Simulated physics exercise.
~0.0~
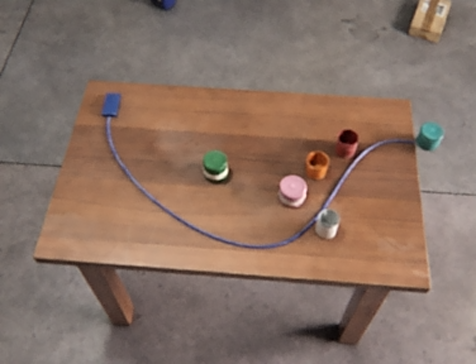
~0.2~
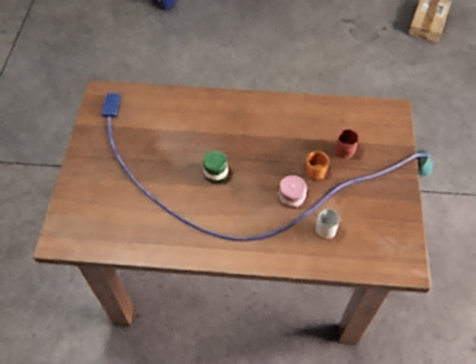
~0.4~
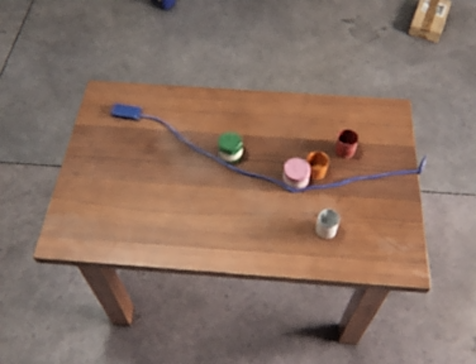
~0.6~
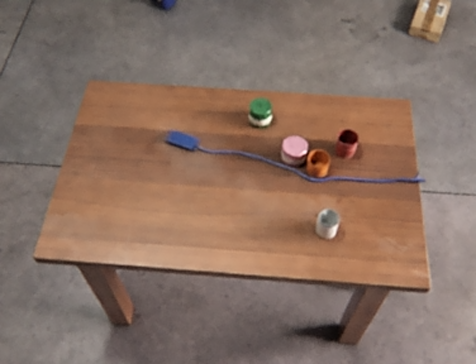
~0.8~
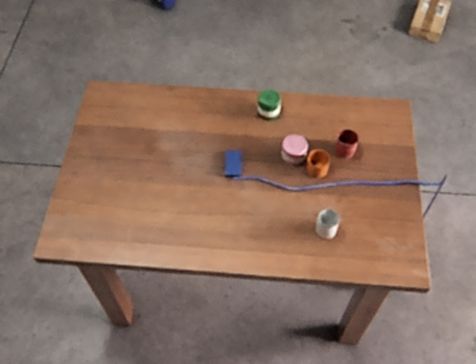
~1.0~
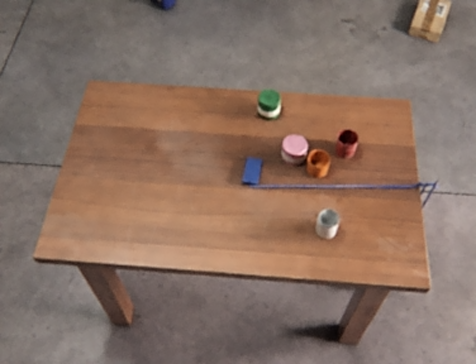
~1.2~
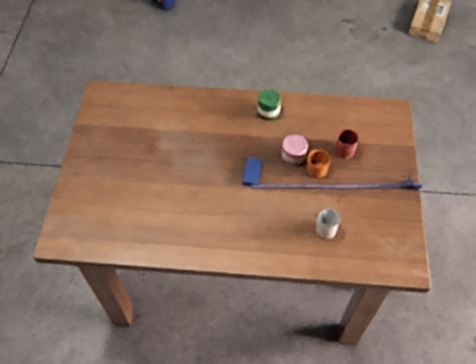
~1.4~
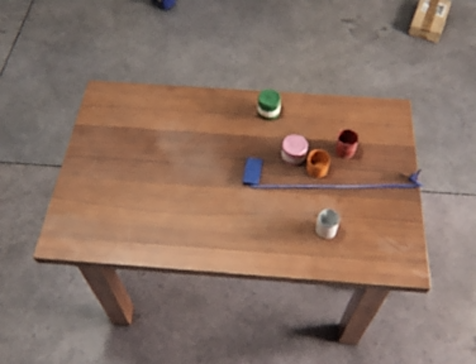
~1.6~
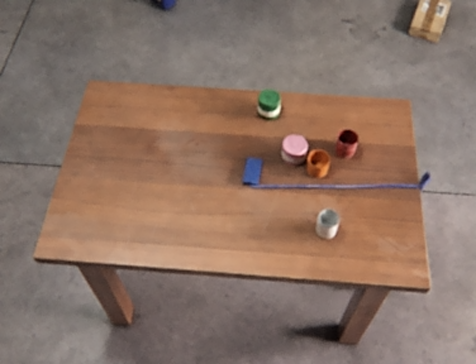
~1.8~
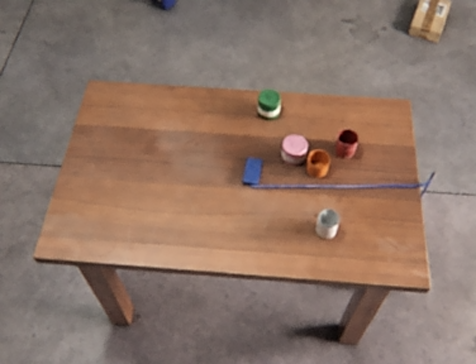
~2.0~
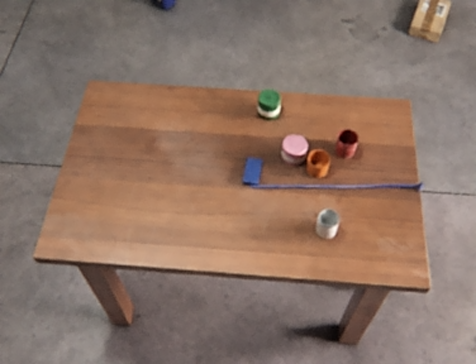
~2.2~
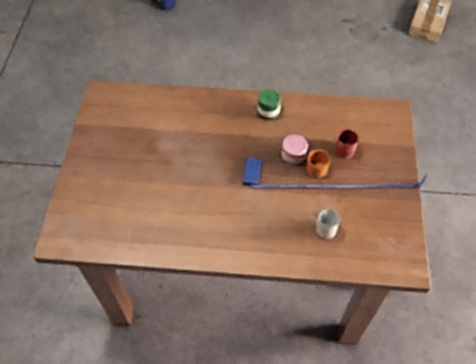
A teal object at the table's right edge drops out of view, pulling a blue cable taut and dragging the attached blue block rightward, while the green-lidded tin and pink canister shift; the block stops near the orange mug, the cable stretched straight to the edge.
